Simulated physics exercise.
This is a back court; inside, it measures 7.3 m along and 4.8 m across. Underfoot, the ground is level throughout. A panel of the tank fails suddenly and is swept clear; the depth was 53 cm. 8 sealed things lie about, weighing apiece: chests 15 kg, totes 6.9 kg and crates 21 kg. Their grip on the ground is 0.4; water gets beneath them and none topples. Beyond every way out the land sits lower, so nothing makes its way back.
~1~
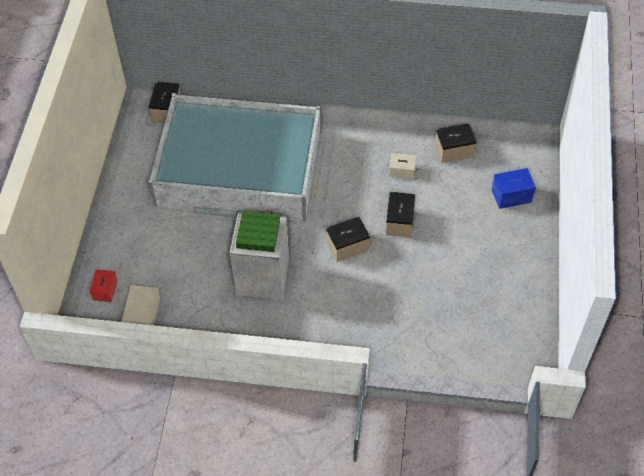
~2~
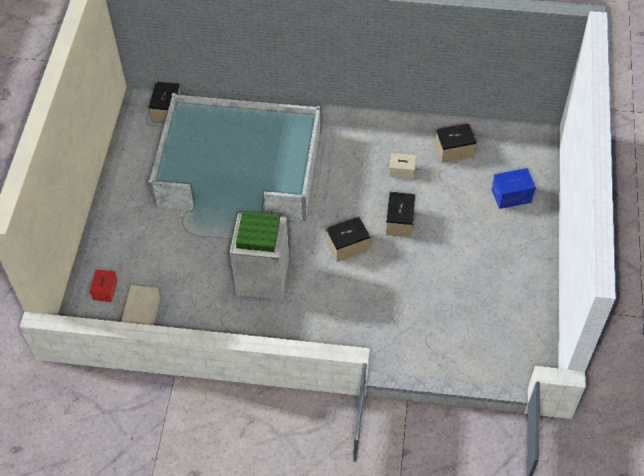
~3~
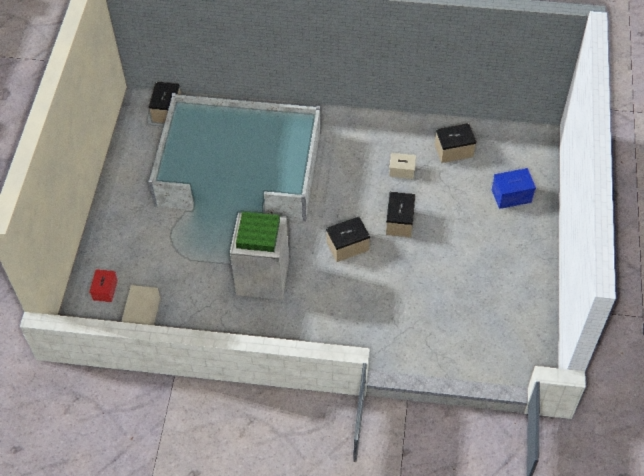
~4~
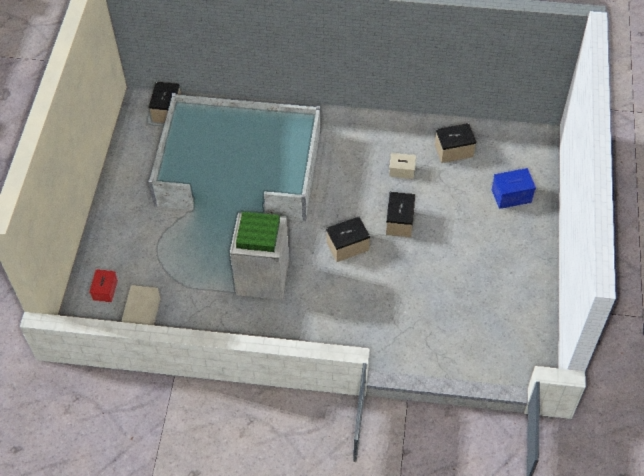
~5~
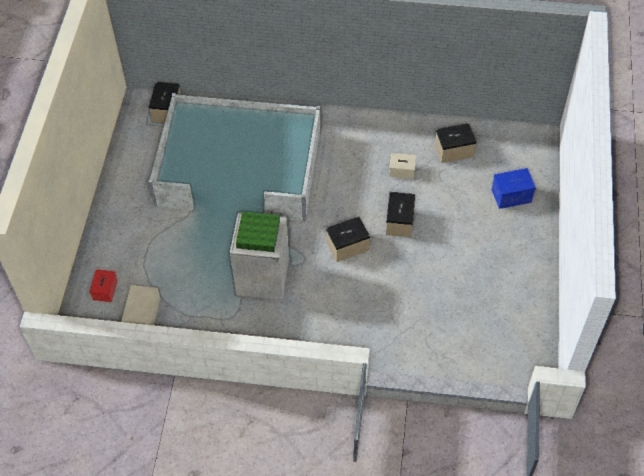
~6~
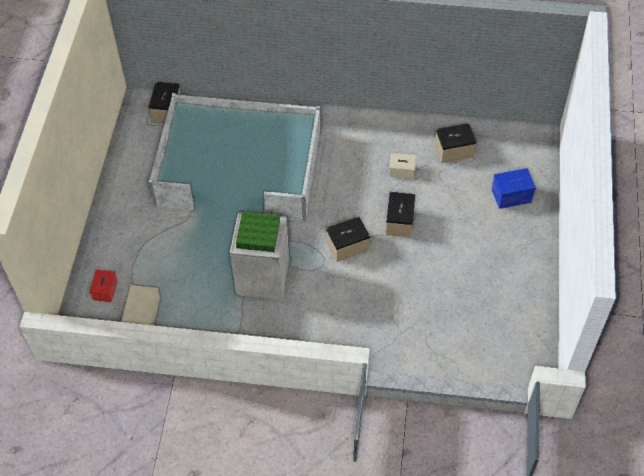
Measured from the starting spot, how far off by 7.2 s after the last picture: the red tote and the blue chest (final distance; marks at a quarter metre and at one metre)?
The red tote will cover a big distance. The blue chest will not really go anywhere.
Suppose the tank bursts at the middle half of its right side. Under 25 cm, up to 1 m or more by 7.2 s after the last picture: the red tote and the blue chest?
Red tote: Roughly where it was; blue chest: Washed well away.
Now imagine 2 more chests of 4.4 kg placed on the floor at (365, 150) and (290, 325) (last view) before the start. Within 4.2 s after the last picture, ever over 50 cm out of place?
First not far enough, second far enough.
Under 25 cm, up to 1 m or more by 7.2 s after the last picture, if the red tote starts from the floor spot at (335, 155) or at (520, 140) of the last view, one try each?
Order of tries: It keeps its spot; it keeps its spot.
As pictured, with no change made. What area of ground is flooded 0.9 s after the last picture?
The covered patch comes to about 11.5 m2.
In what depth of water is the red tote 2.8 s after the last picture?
6 cm or so.
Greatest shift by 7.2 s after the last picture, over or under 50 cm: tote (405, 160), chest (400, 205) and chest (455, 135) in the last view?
In that order: Less, under, less.
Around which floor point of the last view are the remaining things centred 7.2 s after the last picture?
Around (361, 164).
Then, 0.9 s after the last picture the red tote is near (75, 279), 0.4 m from its start, aground; the blue chest is near (515, 181), 0.0 m from its start, aground; 0 of 8 are out; 1 afloat.
Then, 2.8 s after the last picture the red tote is near (147, 159), 2.3 m from its start, aground; the blue chest is near (515, 181), 0.0 m from its start, aground; 0 of 8 are out; 0 afloat.
Then, 4.8 s after the last picture the red tote is near (156, 86), 3.8 m from its start, afloat; the blue chest is near (515, 181), 0.0 m from its start, aground; 0 of 8 are out; 1 afloat.
Then, 7.2 s after the last picture the red tote is near (288, 108), 4.3 m from its start, afloat; the blue chest is near (515, 181), 0.0 m from its start, aground; 0 of 8 are out; 2 afloat.
